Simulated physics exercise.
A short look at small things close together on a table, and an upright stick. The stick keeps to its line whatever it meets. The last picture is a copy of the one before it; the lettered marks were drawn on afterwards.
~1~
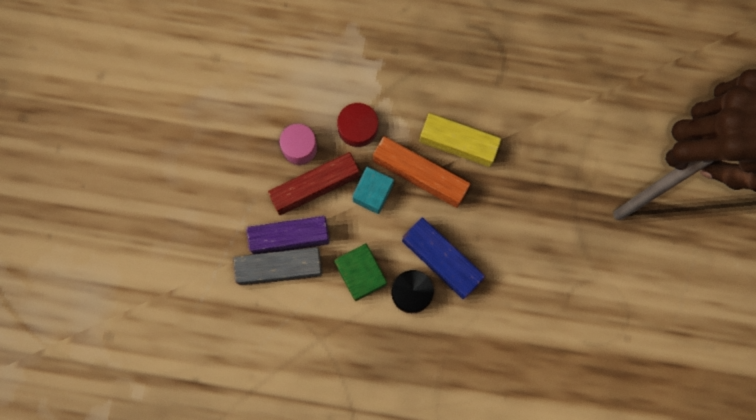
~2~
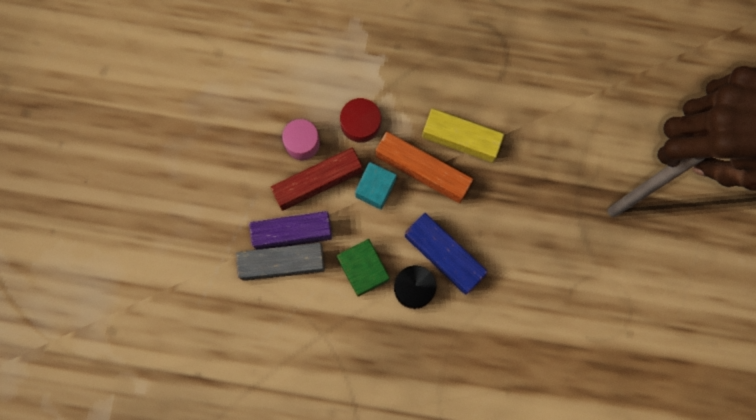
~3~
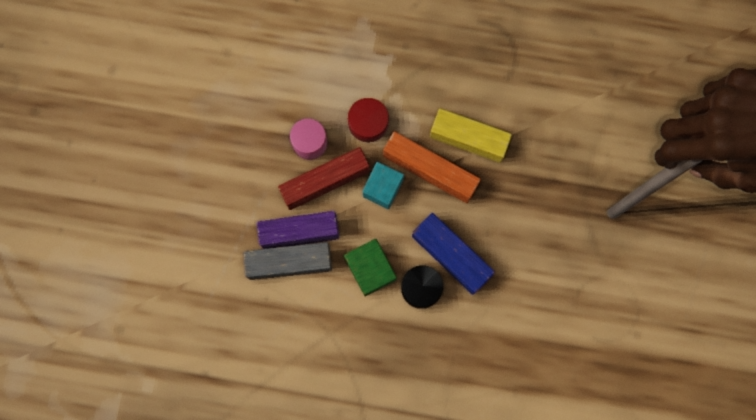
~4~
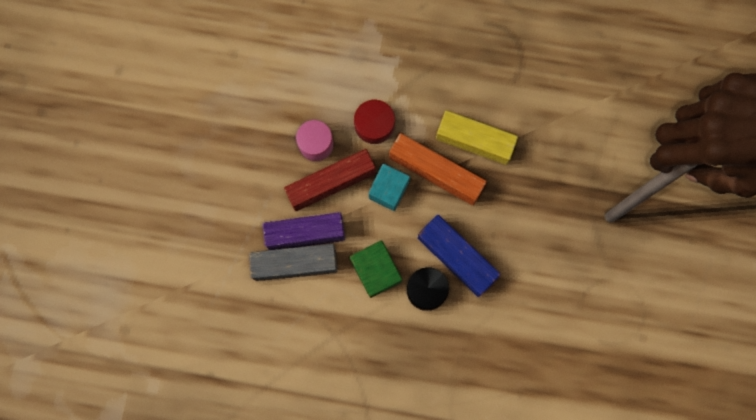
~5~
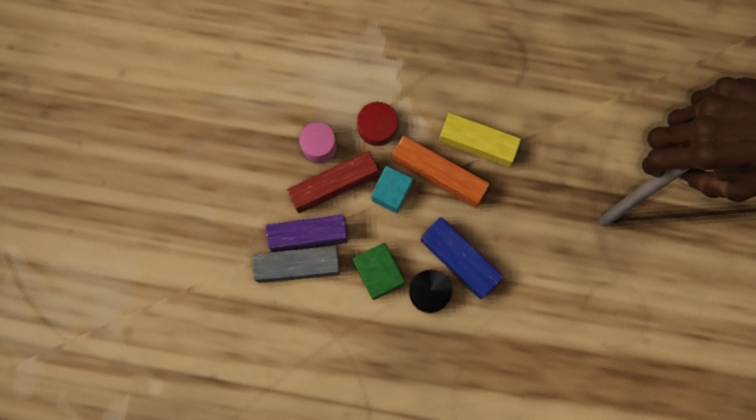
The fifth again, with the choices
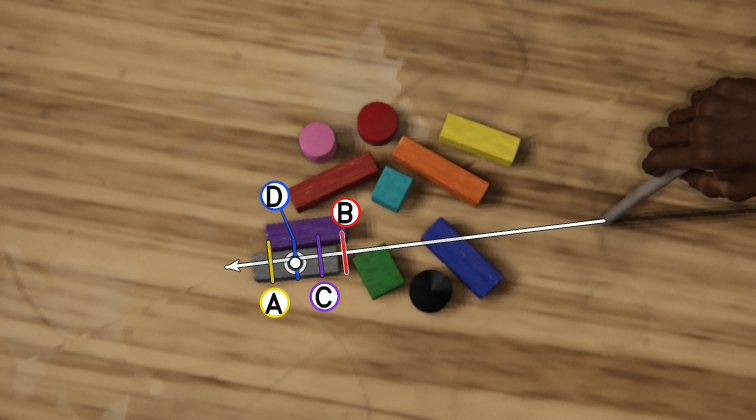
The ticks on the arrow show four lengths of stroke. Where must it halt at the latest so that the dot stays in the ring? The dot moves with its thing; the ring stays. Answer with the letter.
The farthest safe stop is B.
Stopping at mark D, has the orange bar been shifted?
No.
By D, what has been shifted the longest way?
It is the grey bar.
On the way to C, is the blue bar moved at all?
Yes.
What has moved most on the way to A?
It is the grey bar.
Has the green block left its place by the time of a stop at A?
By then, yes.
On the marked copy, A at (271, 262); B at (344, 253); C at (320, 256); D at (296, 259); the arrow from (604, 221) to (227, 267); the white dot at (295, 263).
With B. Early on, foot of the stick (511, 232).
Further on, foot of the stick (418, 244); blue bar (447, 269); black tin (427, 300).
At the end, foot of the stick (344, 253); blue bar (446, 269); green block (363, 280); the dot is still in its ring.
As for the rest, A shifts the dotted thing to (228, 288); C shifts the dotted thing to (273, 271); D shifts the dotted thing to (250, 278).
